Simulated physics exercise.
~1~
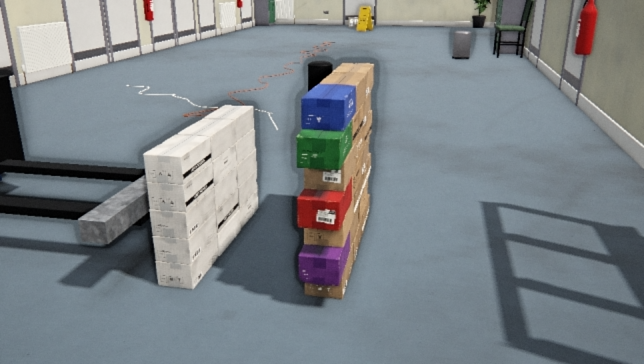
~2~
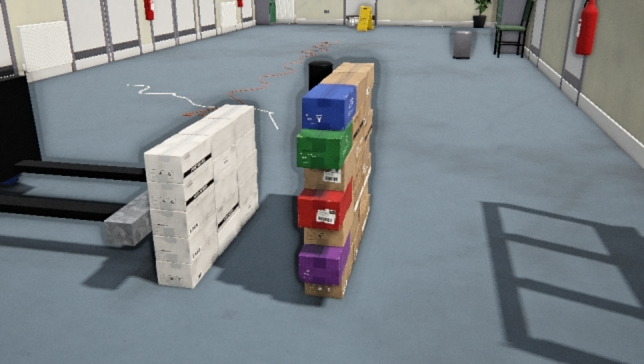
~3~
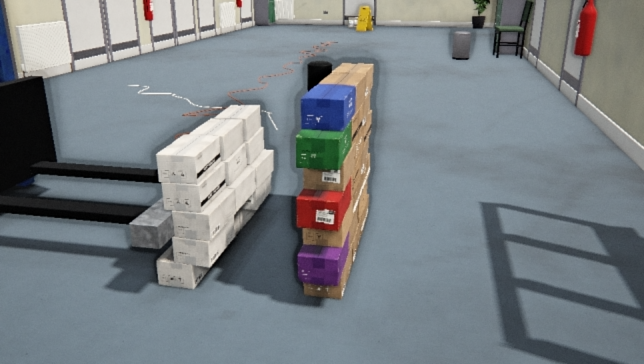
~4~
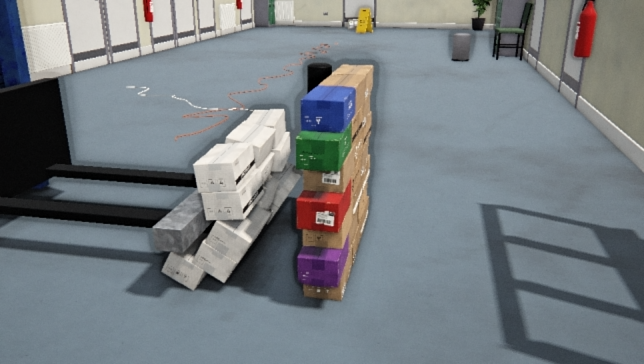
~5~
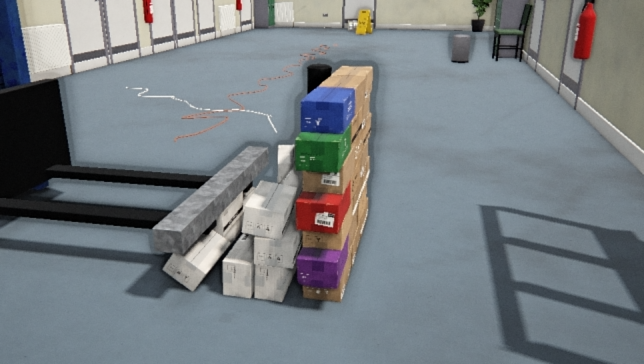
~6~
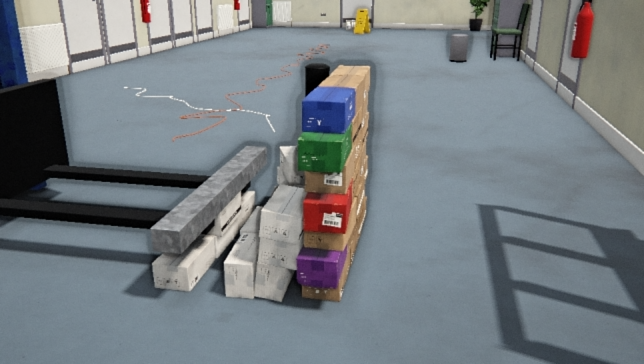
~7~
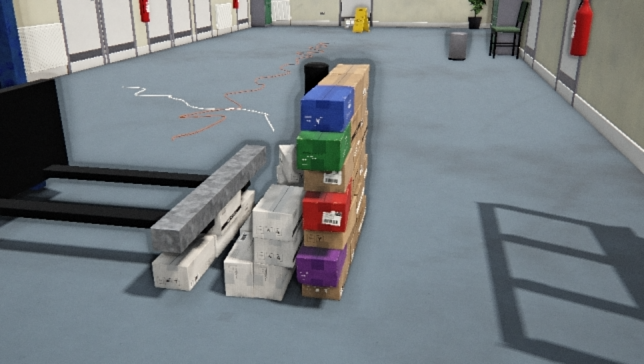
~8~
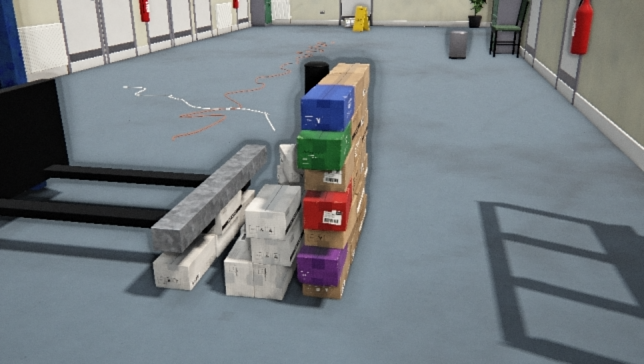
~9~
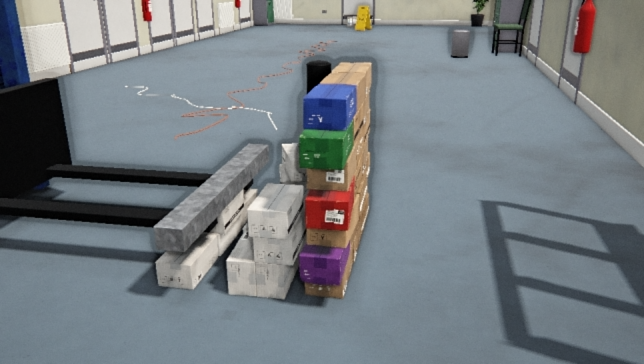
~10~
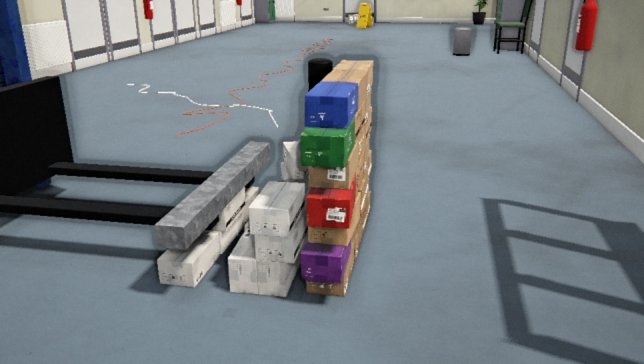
Beam on forklift forks pushing over a wall of white boxes, which collapses against a brown and coloured stack that stays standing.
